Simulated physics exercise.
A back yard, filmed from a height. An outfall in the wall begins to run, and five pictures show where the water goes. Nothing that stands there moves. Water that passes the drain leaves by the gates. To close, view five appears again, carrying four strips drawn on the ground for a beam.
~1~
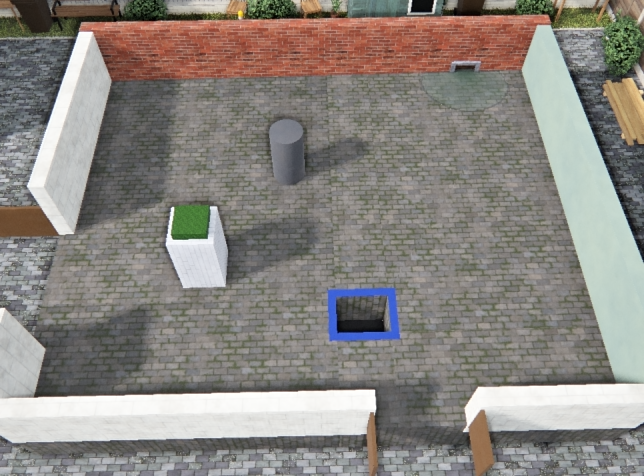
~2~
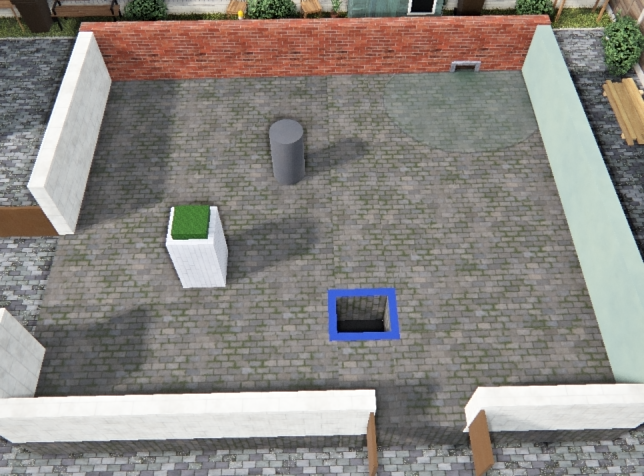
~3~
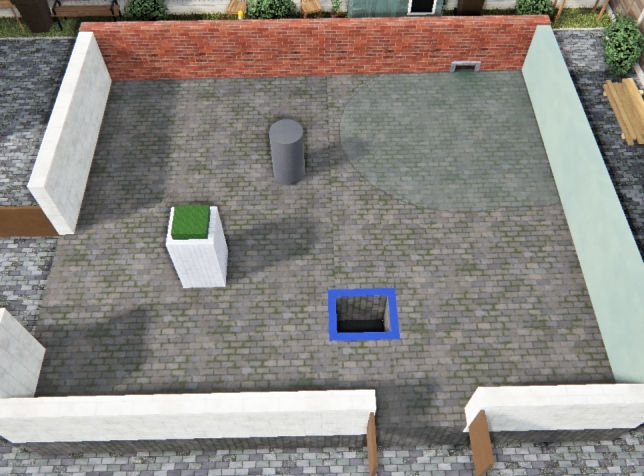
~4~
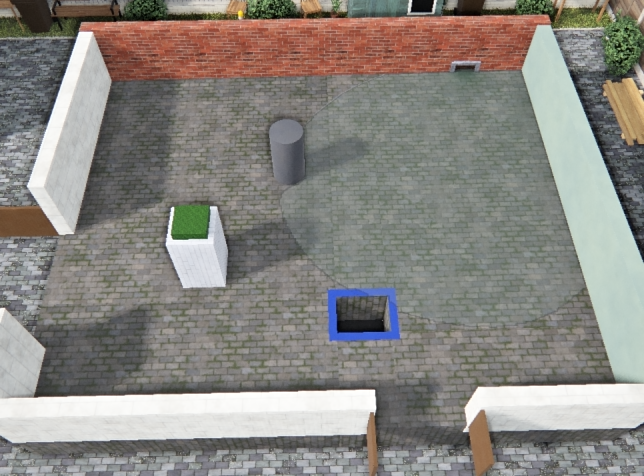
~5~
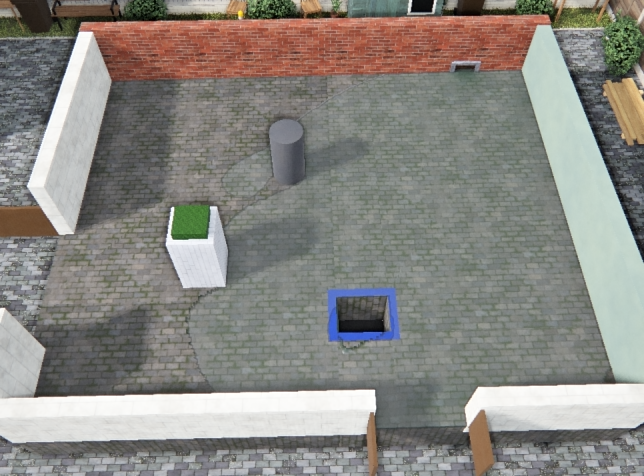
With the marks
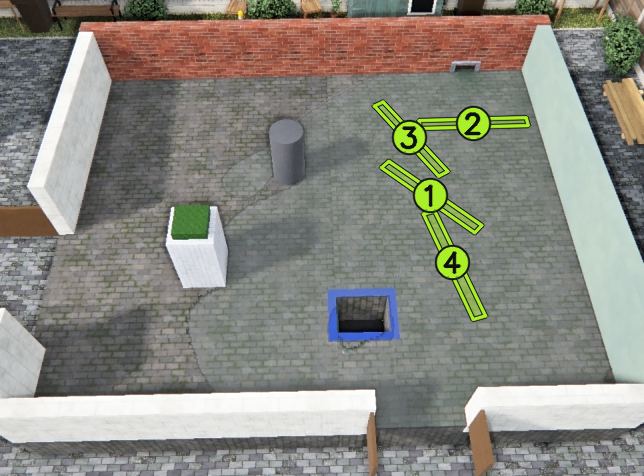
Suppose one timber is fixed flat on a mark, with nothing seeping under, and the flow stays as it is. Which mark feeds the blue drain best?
Place 4 does it best.
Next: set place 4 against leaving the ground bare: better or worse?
It is worse.
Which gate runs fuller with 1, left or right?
The left gate.
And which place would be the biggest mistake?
That is place 1.
On the marked copy, 1 from (385, 164) to (478, 228); 2 from (419, 124) to (527, 121); 3 from (378, 104) to (443, 173); 4 from (429, 212) to (479, 317).
Choosing 1, about 4 % of the stream runs into the blue drain, about 91 % out by the gates.
Choosing 2, about 9 % of the stream runs into the blue drain, about 87 % out by the gates.
Choosing 3, about 11 % of the stream runs into the blue drain, about 83 % out by the gates.
Choosing 4, about 15 % of the stream runs into the blue drain, about 80 % out by the gates.
